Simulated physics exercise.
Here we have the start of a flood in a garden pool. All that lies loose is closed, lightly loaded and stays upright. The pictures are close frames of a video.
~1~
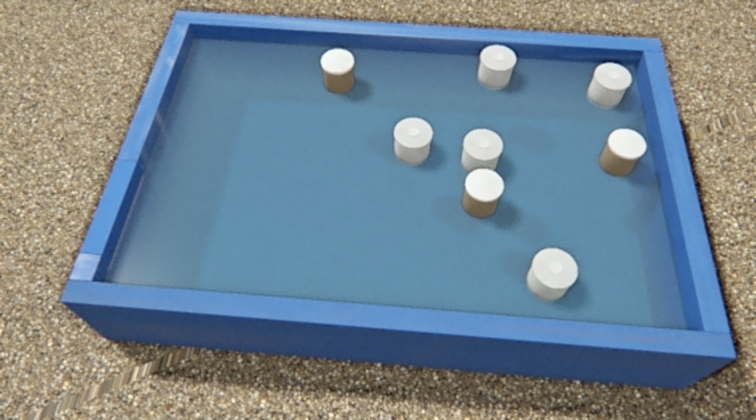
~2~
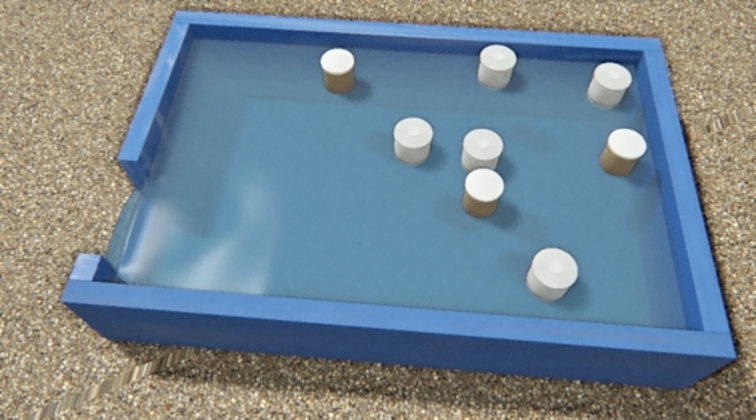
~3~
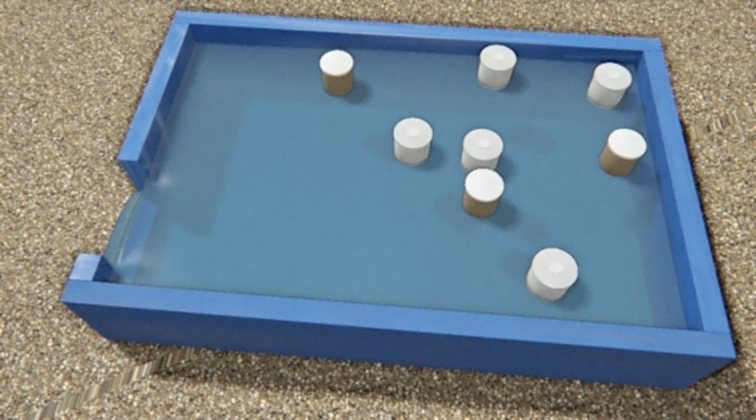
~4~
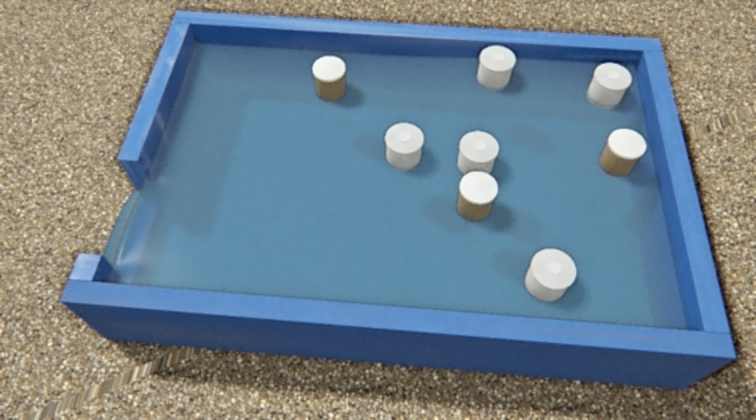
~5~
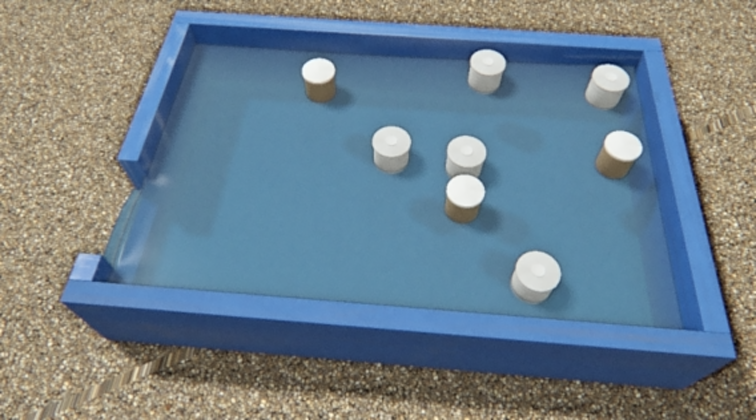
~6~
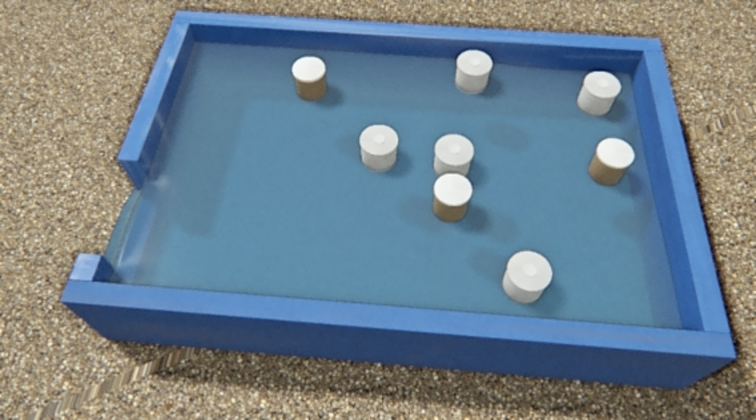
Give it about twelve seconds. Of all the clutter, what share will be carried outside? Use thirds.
It is under a third.
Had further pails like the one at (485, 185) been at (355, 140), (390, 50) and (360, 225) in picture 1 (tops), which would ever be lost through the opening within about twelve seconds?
As listed: Washed out, left behind, washed out.
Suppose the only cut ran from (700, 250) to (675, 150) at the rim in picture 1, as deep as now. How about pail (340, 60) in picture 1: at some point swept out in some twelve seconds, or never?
My call: Kept in.
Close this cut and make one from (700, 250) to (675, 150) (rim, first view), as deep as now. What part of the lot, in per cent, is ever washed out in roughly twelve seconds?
Roughly 80 per cent.
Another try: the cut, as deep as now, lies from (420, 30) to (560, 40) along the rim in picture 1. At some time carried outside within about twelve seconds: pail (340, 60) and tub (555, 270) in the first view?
One after the other: Through, kept in.
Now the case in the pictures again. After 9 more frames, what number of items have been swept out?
It comes to 0.
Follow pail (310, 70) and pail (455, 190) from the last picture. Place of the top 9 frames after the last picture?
Near (267, 88) and (405, 200).
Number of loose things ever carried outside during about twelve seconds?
The number is 0.
A moment on, 0 of 8 are out; 8 afloat.
Next, 0 of 8 are out; 8 afloat.
Later, 0 of 8 are out; 8 afloat.
In the end, 0 of 8 are out; 8 afloat.
